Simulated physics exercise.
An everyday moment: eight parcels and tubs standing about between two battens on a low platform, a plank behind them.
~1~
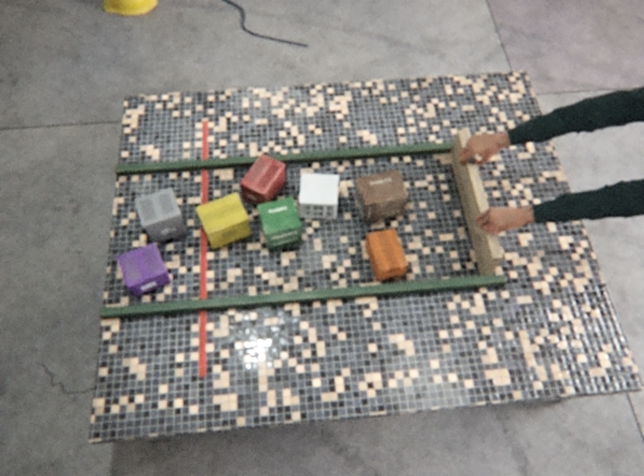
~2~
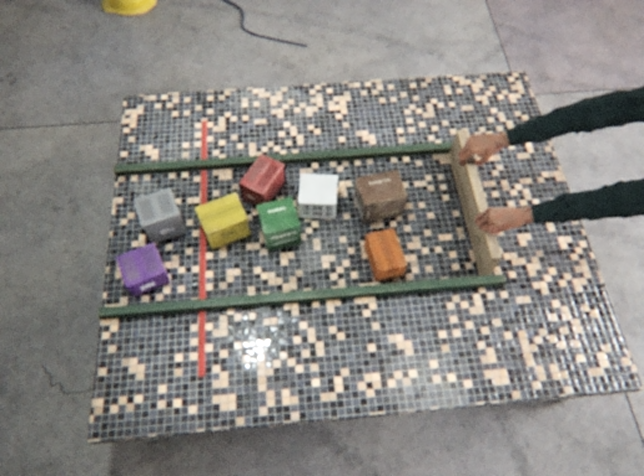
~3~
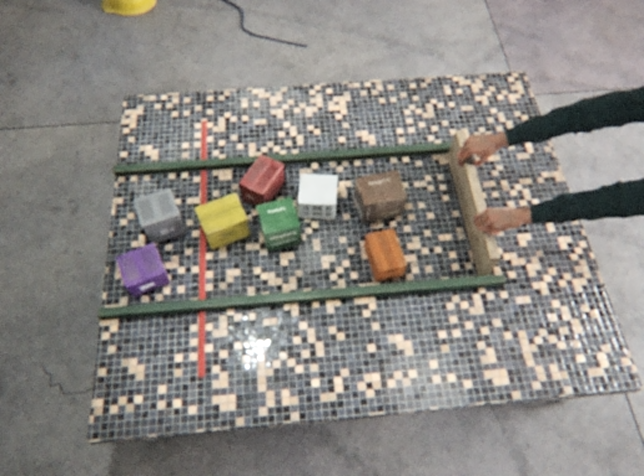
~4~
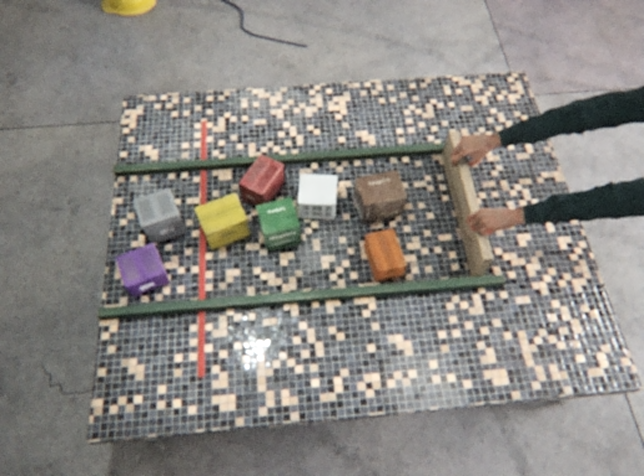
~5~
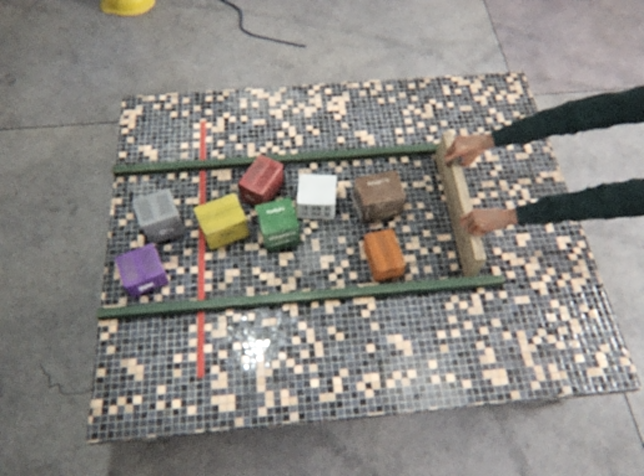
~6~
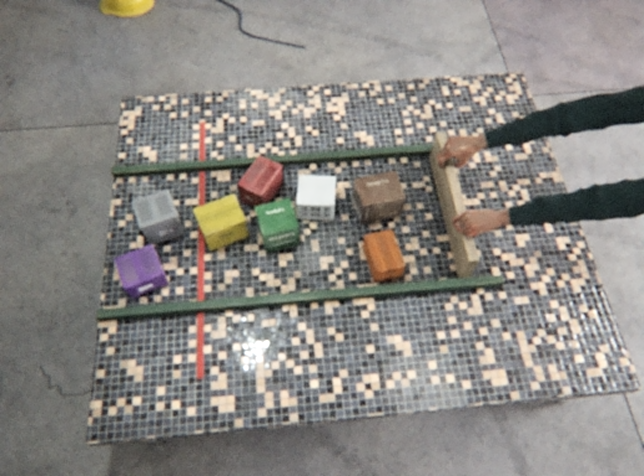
At first, eight coloured boxes and tubs sit scattered between two green battens on a mosaic-patterned platform, while two hands hold a plank upright behind them at the right. The hands then slide the plank slowly a short way left, leaving a gap before the brown and orange ones, which stay put.
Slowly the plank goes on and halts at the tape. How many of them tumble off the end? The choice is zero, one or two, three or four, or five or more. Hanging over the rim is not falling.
The number that fall off is one or two.
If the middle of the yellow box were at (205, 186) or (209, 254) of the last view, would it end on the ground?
Place by place, it comes down; stays on.
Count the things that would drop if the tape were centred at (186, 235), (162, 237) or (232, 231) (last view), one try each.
Try by try, 1, 3 and 0.
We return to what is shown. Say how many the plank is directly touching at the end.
The number is 3.
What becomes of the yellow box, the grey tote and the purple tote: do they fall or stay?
The yellow box remains up; the grey tote falls; the purple tote remains up.
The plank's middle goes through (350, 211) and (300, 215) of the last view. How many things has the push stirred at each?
First 6, then 7.
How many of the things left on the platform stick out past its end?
It comes to 2.
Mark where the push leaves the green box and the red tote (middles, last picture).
Near (153, 244) and (180, 176).
A little later, none off yet; purple tote at rest near (142, 272); grey tote at rest near (159, 219); yellow box at rest near (222, 223).
Next, none off yet; purple tote at rest near (142, 272); grey tote at rest near (159, 219); yellow box shifted a little near (206, 229).
Later still, none off yet; purple tote shifted a little near (133, 282); grey tote shifted about its own width near (131, 225); yellow box shifted about its own width near (162, 241).
When it is over, the number that fall off is one or two; down, grey tote.
